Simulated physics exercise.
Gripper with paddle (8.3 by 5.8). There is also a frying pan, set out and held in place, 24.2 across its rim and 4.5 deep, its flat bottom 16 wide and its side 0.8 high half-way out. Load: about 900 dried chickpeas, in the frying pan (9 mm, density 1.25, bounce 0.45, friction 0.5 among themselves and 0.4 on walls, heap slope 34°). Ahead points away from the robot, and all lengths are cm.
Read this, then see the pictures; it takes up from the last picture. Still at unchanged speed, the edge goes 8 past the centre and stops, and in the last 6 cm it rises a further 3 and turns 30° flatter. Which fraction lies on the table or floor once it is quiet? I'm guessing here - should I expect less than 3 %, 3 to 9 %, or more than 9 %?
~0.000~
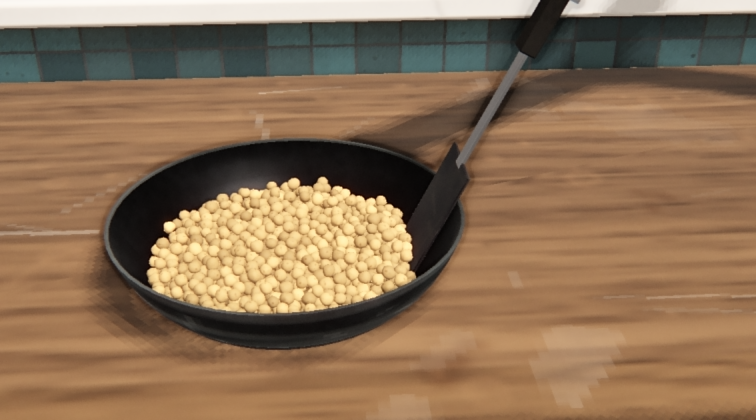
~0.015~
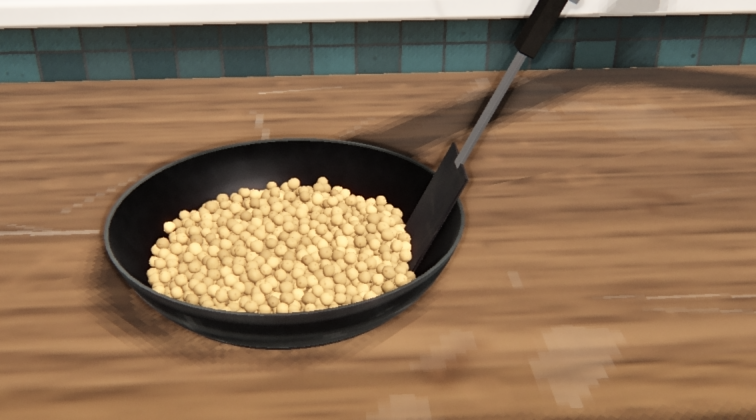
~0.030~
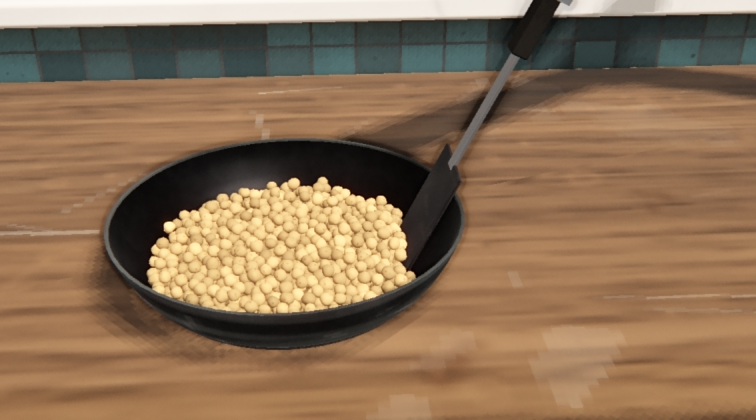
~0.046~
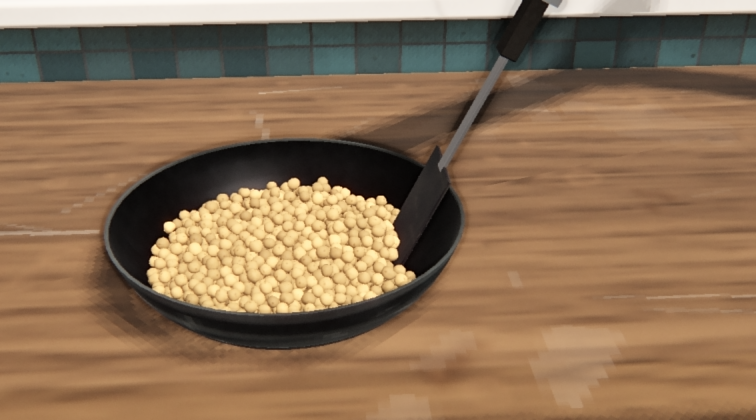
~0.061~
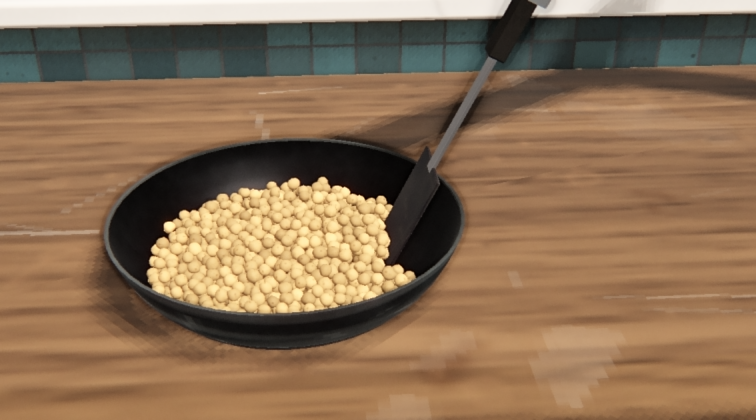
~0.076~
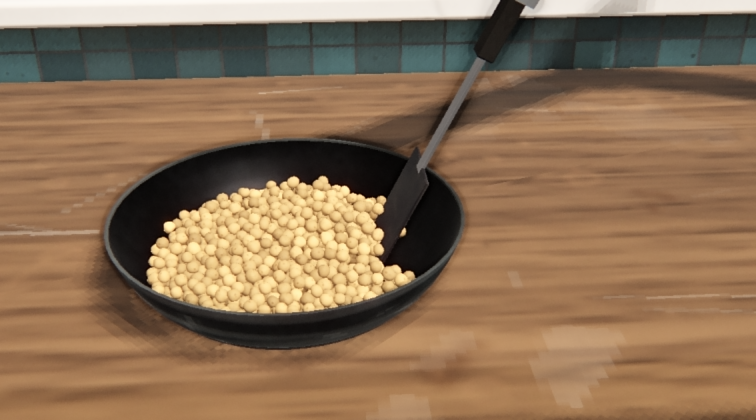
You should expect less than 3 %.
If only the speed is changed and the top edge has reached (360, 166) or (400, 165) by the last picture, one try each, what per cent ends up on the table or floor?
Estimates: Near 15 %, near 5 %.
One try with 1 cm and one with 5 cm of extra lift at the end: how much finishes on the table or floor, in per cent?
0 and 5 per cent.
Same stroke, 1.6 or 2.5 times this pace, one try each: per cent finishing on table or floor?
Around 5 per cent and around 15 per cent.
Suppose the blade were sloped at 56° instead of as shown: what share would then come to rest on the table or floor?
I'd expect near 0 percent then.
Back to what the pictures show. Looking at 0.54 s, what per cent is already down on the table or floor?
Some 0 per cent of the load.
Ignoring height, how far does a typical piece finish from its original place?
Near 2 cm, measured level.
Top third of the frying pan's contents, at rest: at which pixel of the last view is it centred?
You'll find it at about (178, 240).
After 0.18 s, sloping 64°, highest piece 4 above the table; 900 in the frying pan.
After 0.28 s, sloping 52°, highest piece 5 above the table; 900 in the frying pan.
After 0.54 s, sloping 34°, highest piece 5 above the table; 892 in the frying pan, 5 on the table or floor, 3 on the blade or in flight.
After 1.59 s, sloping 34°, highest piece 5 above the table; 892 in the frying pan, 8 on the table or floor.
In the end, 892 in the frying pan, 8 on the table or floor. That is 1 % on the table or floor.
